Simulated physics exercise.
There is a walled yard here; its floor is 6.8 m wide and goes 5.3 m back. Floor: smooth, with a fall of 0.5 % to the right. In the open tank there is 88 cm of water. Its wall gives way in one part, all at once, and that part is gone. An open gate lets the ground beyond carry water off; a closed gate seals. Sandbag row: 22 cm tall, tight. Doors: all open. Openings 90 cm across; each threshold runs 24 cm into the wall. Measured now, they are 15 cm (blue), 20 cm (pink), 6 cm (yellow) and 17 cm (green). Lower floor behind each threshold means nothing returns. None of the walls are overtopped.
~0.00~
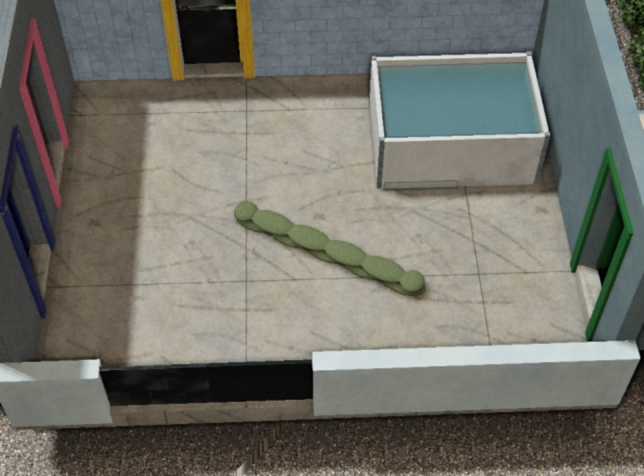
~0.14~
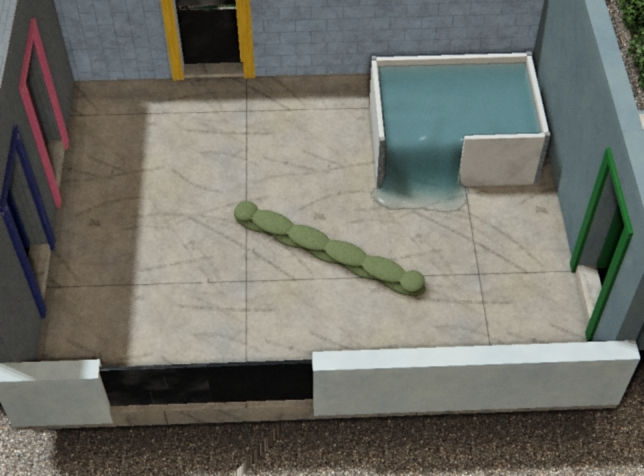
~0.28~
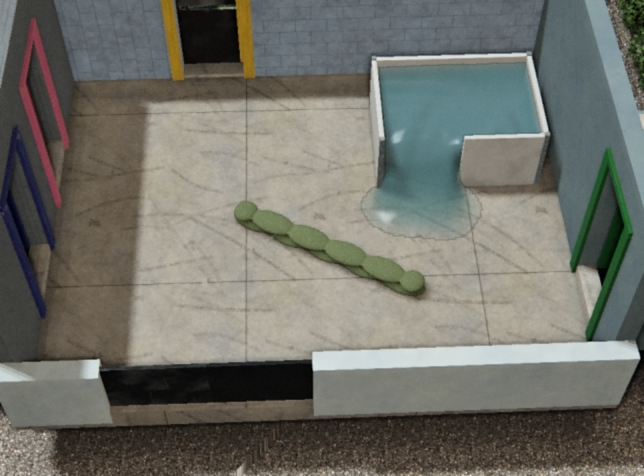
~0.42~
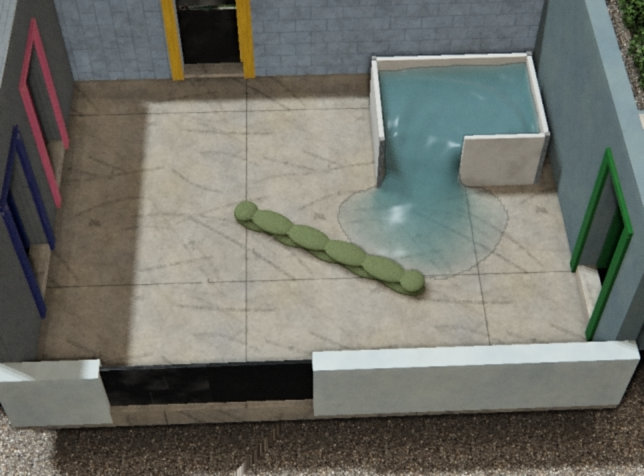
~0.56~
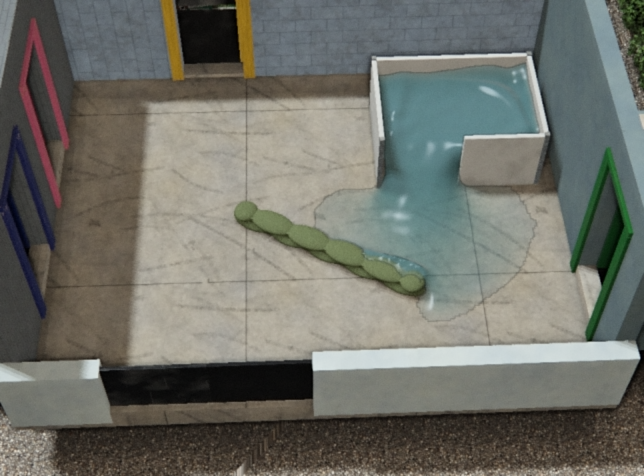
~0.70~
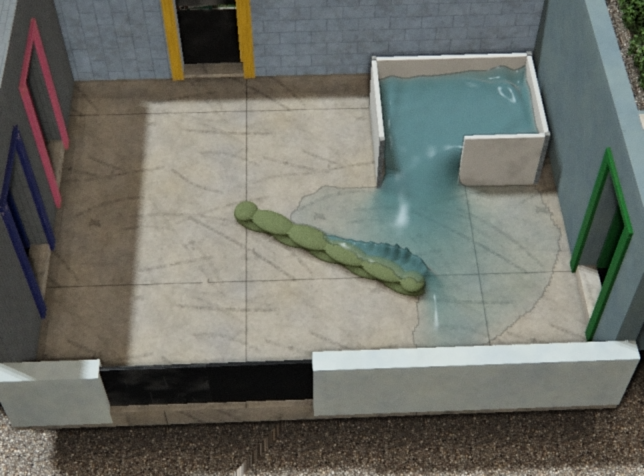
Water pours through a gap in the tank wall and spreads around the green sandbag row's right end.
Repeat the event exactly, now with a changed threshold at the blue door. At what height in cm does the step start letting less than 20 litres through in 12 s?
At about 6 cm.
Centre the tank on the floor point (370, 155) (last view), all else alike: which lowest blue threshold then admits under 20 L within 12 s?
Then about 6.0 centimetres at the least.
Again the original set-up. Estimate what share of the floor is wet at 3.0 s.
Some 60 per cent is wet.
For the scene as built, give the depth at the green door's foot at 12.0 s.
About 8.0 cm.
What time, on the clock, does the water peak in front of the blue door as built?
At about 6.0 s.
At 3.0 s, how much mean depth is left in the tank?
It averages roughly 30 centimetres.
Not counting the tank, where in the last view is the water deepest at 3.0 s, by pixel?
Around (583, 352).
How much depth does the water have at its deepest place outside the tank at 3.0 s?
Roughly 33 cm.
After 1.4 s water covers 30 % of the floor, deepest (47 cm) near (384, 263); it has not reached the blue door.
After 3.0 s water covers 60 % of the floor, deepest (33 cm) near (583, 352); it has not reached the blue door.
After 12.0 s water covers 95 % of the floor, deepest (12 cm) near (486, 73); 7 cm at the blue door, 0 litres in over its 15 cm threshold.
At the blue door as built, the water arrived by 3.9 s and peaked near 10 cm at 6.2 s.
Run again over the same 12 s with other heights there, 32 litres in over 5 cm, 12 litres over 6.5 cm. The limit of 20 litres is kept from about 6 cm up.
